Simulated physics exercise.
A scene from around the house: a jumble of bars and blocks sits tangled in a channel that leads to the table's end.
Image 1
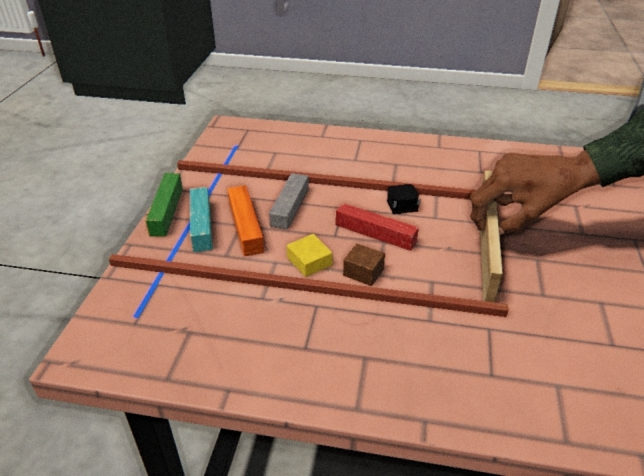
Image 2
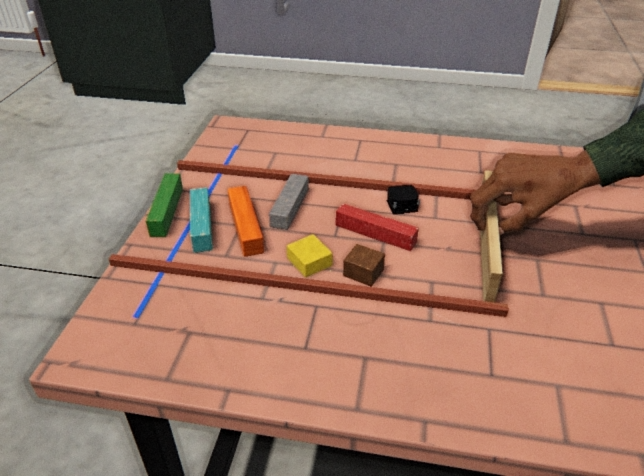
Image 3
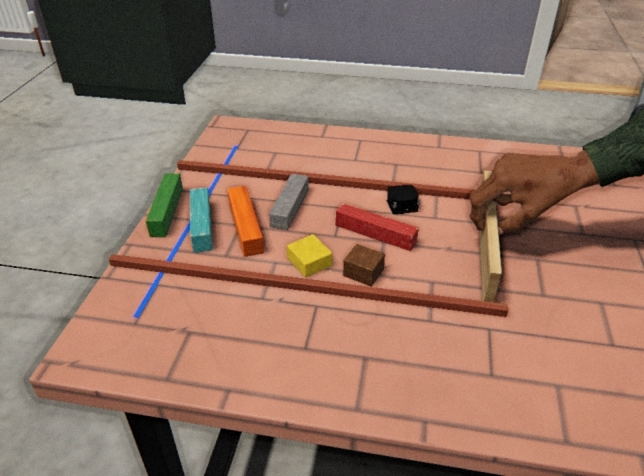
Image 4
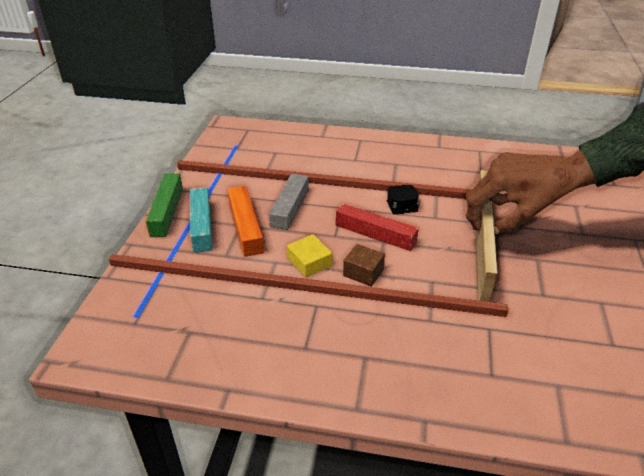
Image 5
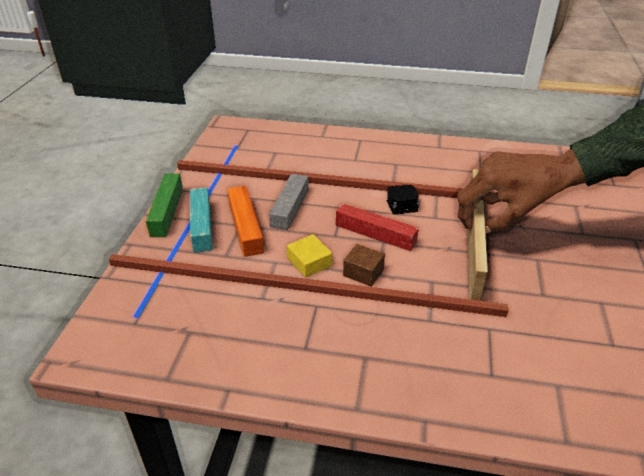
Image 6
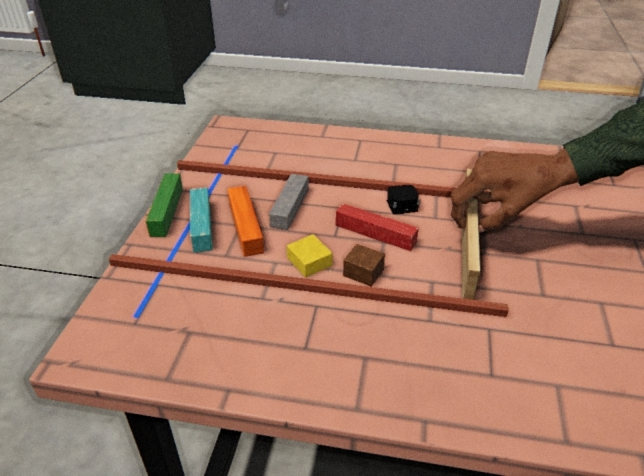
A hand held a wooden board upright at the right end of a channel of scattered coloured blocks, then slid it slightly left, while the blocks stayed still and the board touched none of them.
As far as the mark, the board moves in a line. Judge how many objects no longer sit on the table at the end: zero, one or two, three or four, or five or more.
No longer on the table: Three or four.
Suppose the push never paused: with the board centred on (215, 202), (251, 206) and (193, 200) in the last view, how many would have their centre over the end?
Respectively, 2, 0 and 3.
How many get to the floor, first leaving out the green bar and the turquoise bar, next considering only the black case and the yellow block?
First 1, then 2.
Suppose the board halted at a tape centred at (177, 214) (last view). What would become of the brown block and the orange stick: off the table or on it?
Note: Brown block lasts; orange stick does not last.
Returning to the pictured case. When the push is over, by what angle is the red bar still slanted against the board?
It measures close to 0 degrees.
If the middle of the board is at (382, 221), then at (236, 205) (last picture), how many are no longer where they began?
So 3, and at the other place 8.
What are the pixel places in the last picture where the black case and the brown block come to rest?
The black case finishes at (202, 176); the brown block finishes at (158, 244).
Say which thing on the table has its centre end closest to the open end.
It's the yellow block that ends up nearest.
Soon after, none off yet; green bar at rest near (165, 204); turquoise bar at rest near (201, 219); orange stick moving near (240, 220).
At rest, the number that fall off is three or four; fallen, orange stick, turquoise bar and green bar.
